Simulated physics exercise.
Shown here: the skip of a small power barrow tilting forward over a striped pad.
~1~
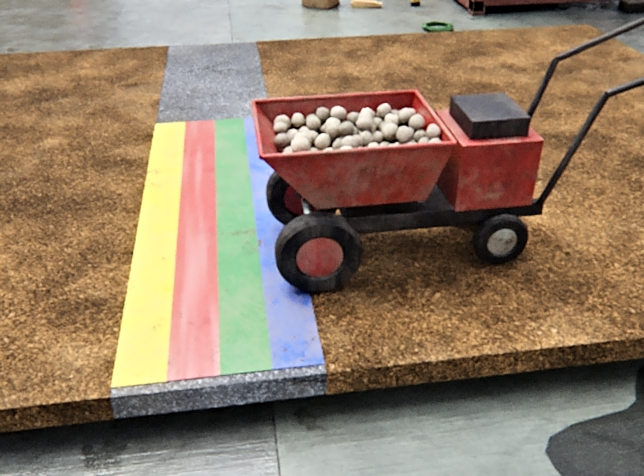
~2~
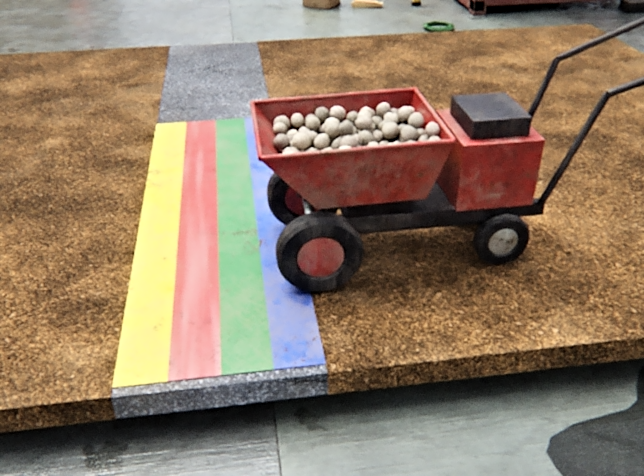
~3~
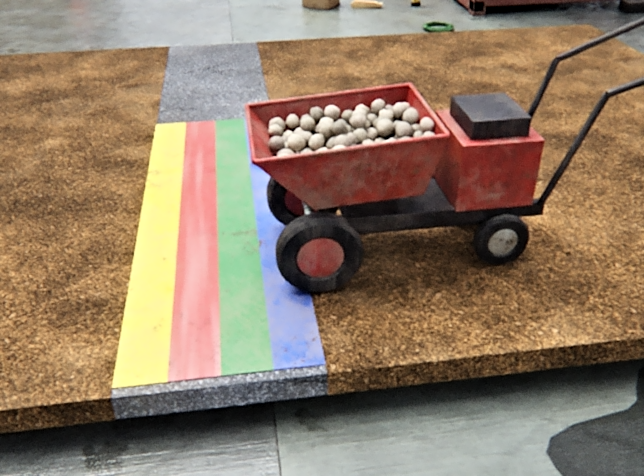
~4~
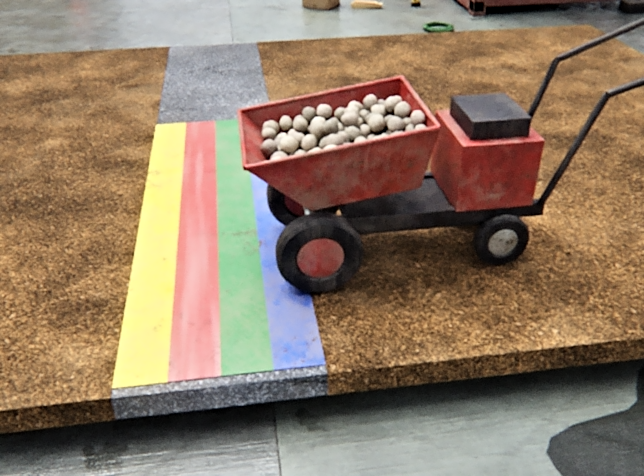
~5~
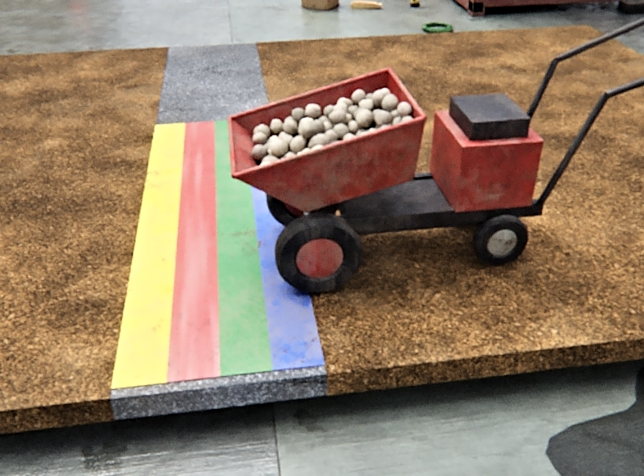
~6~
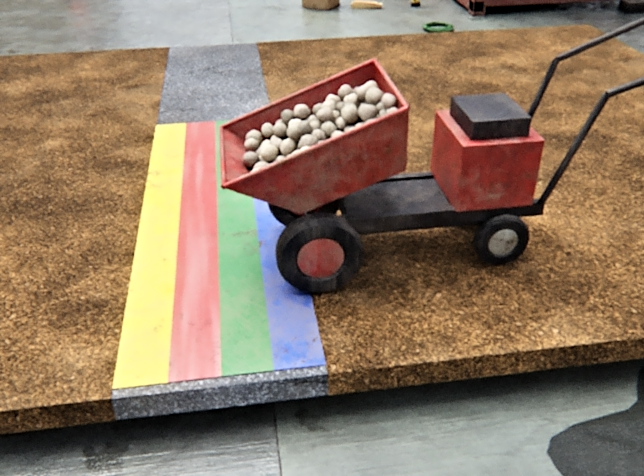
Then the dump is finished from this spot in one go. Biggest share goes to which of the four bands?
Biggest share: Yellow.
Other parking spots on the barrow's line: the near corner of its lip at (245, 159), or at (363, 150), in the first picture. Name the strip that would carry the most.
At the first spot the yellow one, at the second the strip in green.
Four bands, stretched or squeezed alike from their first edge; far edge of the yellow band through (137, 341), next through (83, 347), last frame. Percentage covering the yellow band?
Shares: 30 %; then 40 %.
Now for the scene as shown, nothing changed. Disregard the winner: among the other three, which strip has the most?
It's red.
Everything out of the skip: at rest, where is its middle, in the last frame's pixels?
I'd put the middle somewhere around (143, 268).
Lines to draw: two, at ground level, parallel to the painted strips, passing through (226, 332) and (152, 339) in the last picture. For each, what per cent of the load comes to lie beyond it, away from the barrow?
About 80 percent, then about 60 percent.
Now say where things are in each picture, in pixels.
Lip of the skip near (262, 158), level; top of the load near (365, 126), river pebbles; blue strip near (291, 319); green strip near (243, 324); red strip near (194, 329); yellow strip near (145, 334), in the first frame.
Lip of the skip near (261, 159), tipped barely; top of the load near (364, 125), in the second frame.
Lip of the skip near (254, 162), tipped barely; top of the load near (382, 125), in the third frame.
Lip of the skip near (246, 168), tipped a little; top of the load near (375, 121), in the fourth frame.
Lip of the skip near (234, 176), tipped a little; top of the load near (377, 116), in the fifth frame.
Lip of the skip near (224, 187), tipped clearly; top of the load near (364, 111); blue strip near (292, 320); green strip near (244, 325); red strip near (196, 330); yellow strip near (146, 335), in the sixth frame.
Shortly afterwards, skip tipped steeply; the whole lot in the skip.
Next, skip tipped steeply; near two thirds in the skip; a little over the red strip; near a quarter over the yellow strip; only a few off the paint.
Some moments later, skip tipped right over; a little in the skip; near a quarter over the red strip; near a third over the yellow strip; near a third off the paint.
In the end, skip tipped right over; a little in the skip; none at all over the blue strip; only a few over the green strip; near a quarter over the red strip; near a third over the yellow strip; near a third off the paint.
